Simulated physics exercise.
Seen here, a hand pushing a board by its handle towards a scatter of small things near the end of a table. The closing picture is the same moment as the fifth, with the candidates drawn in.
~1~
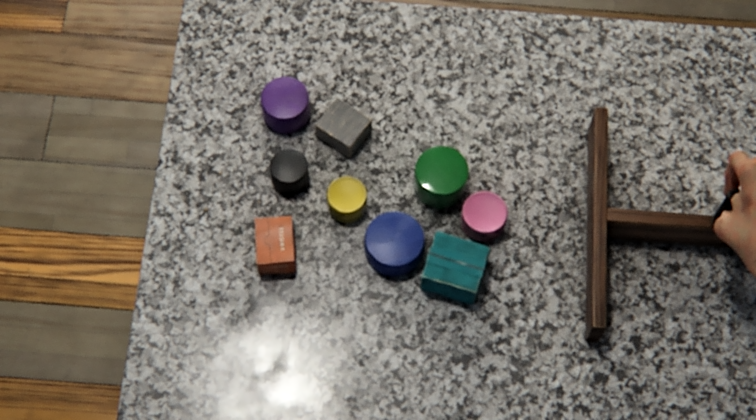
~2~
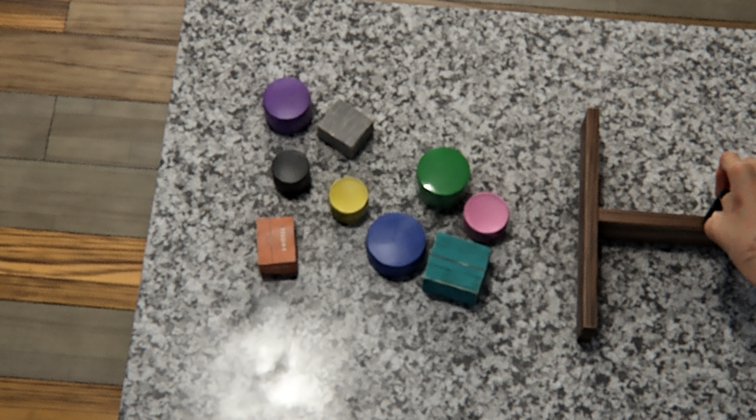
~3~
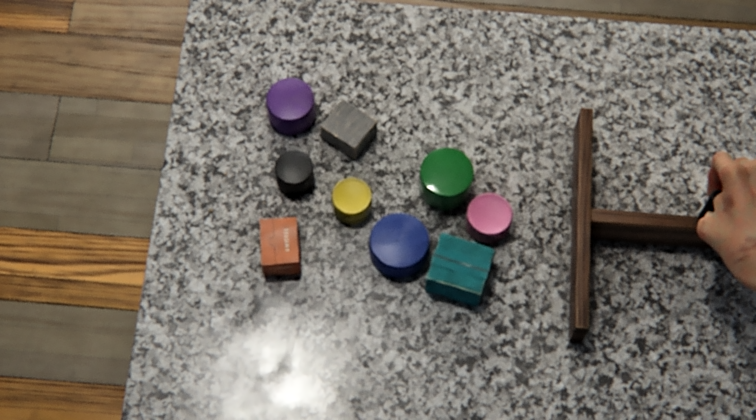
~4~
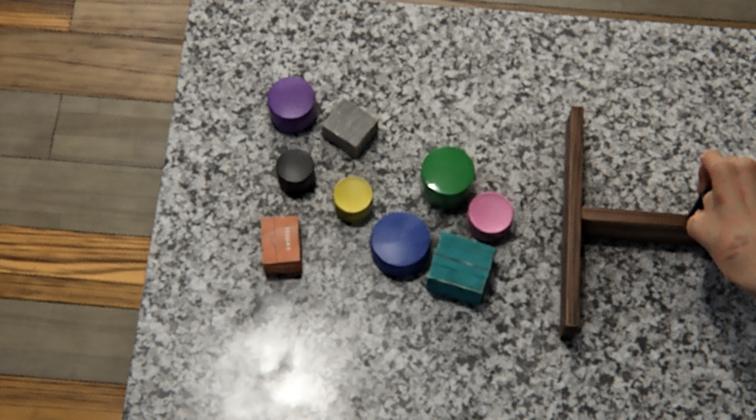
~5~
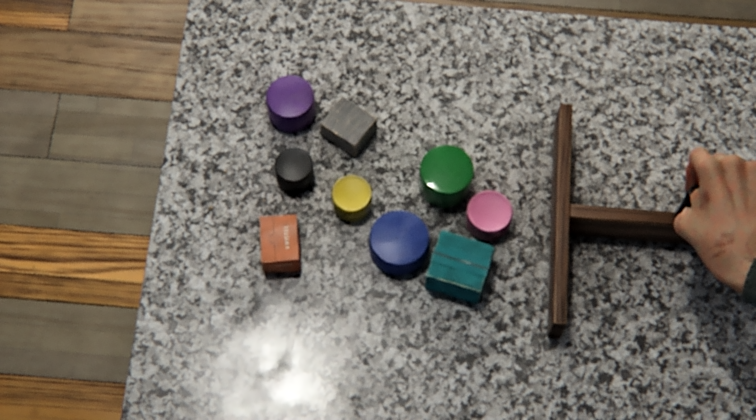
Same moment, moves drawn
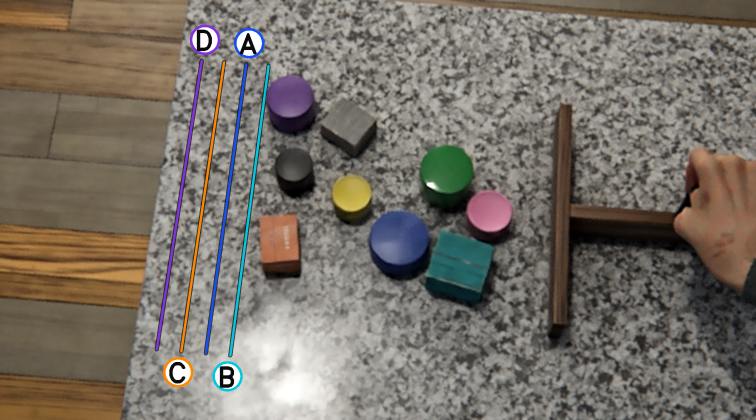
On a speckled grey stone tabletop beside a wooden floor, round tins and small blocks in several colours sit scattered to the left of a dark wooden board. A hand gripping the board's handle slides it slowly left, narrowing the gap to the pink tin and turquoise box.
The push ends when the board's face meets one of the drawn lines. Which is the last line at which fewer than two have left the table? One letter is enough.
No second one falls up to B.
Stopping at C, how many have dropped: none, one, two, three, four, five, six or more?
By then, five.
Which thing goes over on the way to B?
The orange box goes over.
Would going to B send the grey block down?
No.
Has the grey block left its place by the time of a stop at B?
Yes.
On the marked copy, A at (227, 202); B at (250, 204); C at (204, 200); D at (180, 198).
Following B. Soon after the start, board (451, 201); turquoise box (410, 266); blue tin (354, 241).
Later, board (339, 192); orange box (195, 249); blue tin (243, 236).
In the end, board (253, 185); orange box over the edge; blue tin (158, 229); one fallen.
As for the rest, A drops two; C drops five; D drops eight.
